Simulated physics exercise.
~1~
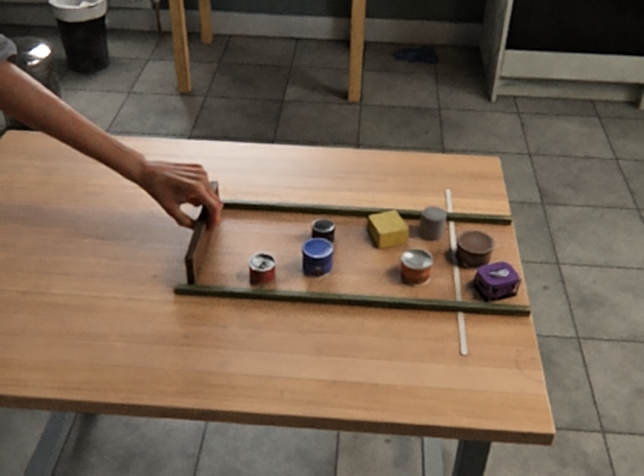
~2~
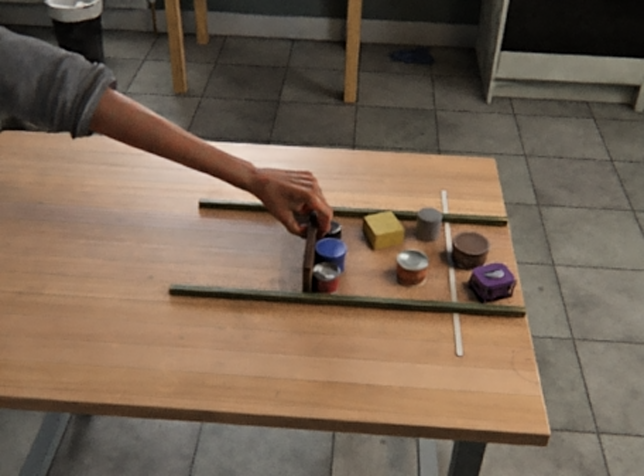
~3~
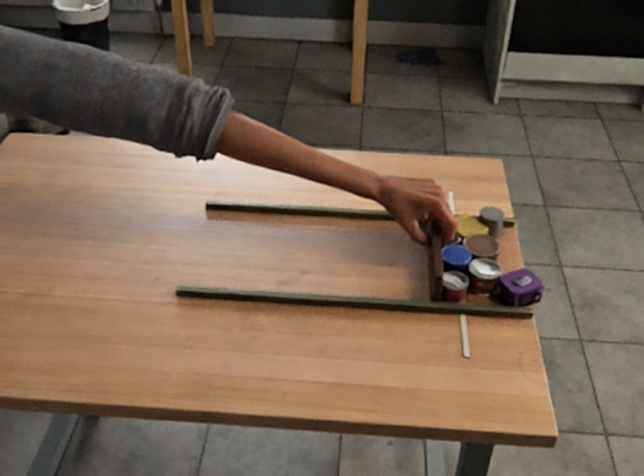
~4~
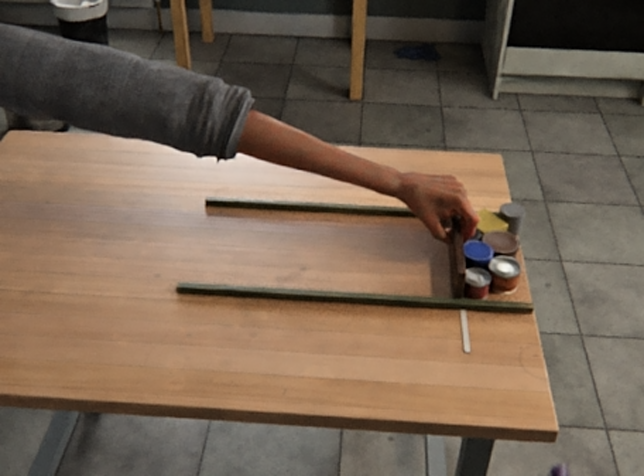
The clip opens on a wooden table where a hand holds a small upright board at the left end of two dark green rails, with small tins, pots, a yellow block and a purple case scattered farther right. The hand slides the board rightward, and it gathers the black-lidded tin, the blue tin and a red pot. Pushing on, it packs the whole group together near the pale tape strip, nudging the purple case toward the table's right edge. Finally the board stops about at the tape, the purple case has dropped to the floor, and the other items remain crowded on the table.
